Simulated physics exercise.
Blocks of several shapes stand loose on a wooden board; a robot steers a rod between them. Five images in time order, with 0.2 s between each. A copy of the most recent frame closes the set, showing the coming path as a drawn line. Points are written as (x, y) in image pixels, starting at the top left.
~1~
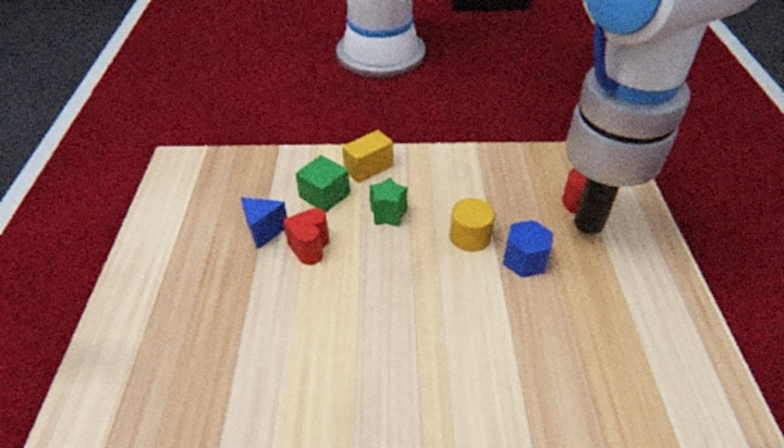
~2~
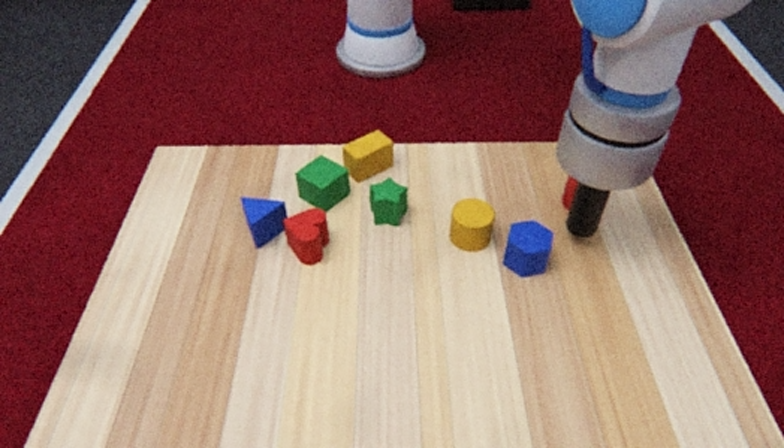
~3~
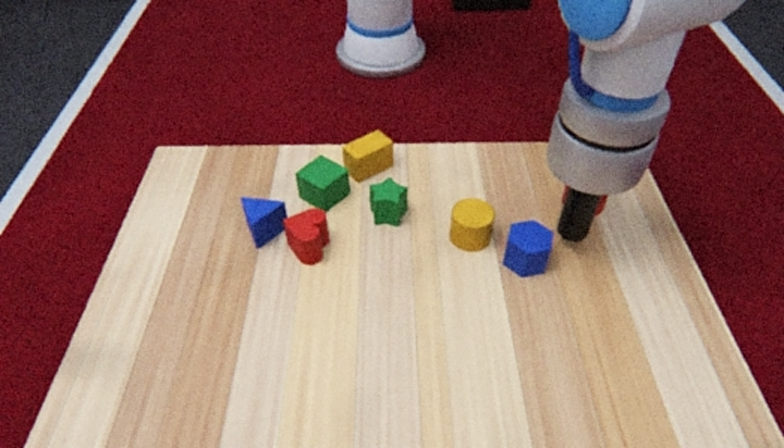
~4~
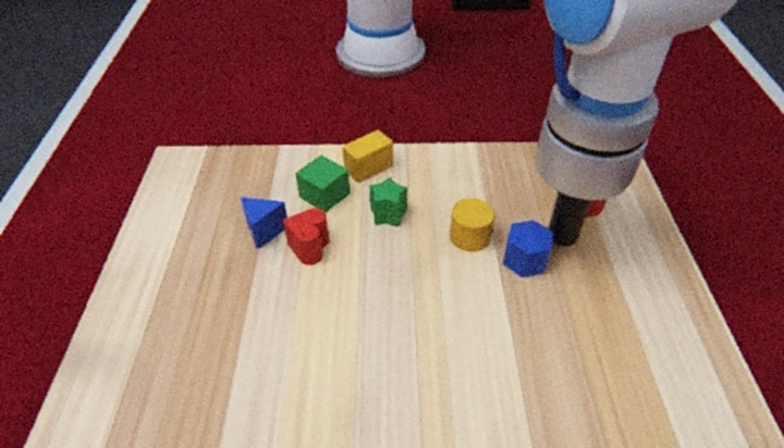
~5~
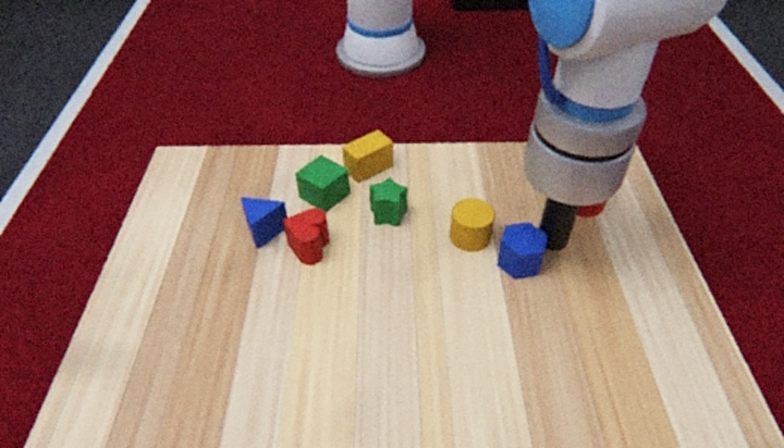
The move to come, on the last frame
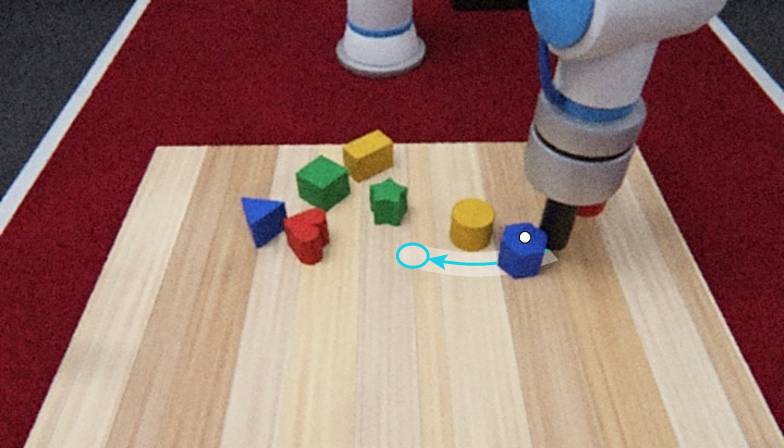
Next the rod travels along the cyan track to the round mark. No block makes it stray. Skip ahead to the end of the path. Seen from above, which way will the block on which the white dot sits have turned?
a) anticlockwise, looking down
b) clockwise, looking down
My pick is a.
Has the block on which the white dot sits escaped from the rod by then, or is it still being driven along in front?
It will get left beside or behind the rod.
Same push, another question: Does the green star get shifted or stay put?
The answer is that it remains undisturbed.
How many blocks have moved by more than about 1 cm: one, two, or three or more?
Count: 1.
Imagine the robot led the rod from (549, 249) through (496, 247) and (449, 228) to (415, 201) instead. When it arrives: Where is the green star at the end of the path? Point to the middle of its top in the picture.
The green star ends near (351, 185).
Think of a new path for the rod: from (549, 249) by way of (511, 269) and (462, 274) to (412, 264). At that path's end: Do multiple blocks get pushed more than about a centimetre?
No, that is not what happens.
Drawn move, from (549, 249) over (507, 261) and (460, 264) to (413, 255); the dot is on the blue six-sided block.
On the path given first. One third of the way, rod (508, 252); blue six-sided block (478, 249).
Two thirds of the way, rod (460, 254); blue six-sided block (432, 258), turned 15° anticlockwise.
At the end, rod (413, 246); green star still; yellow cylinder still; blue six-sided block (420, 262), turned 30° anticlockwise.
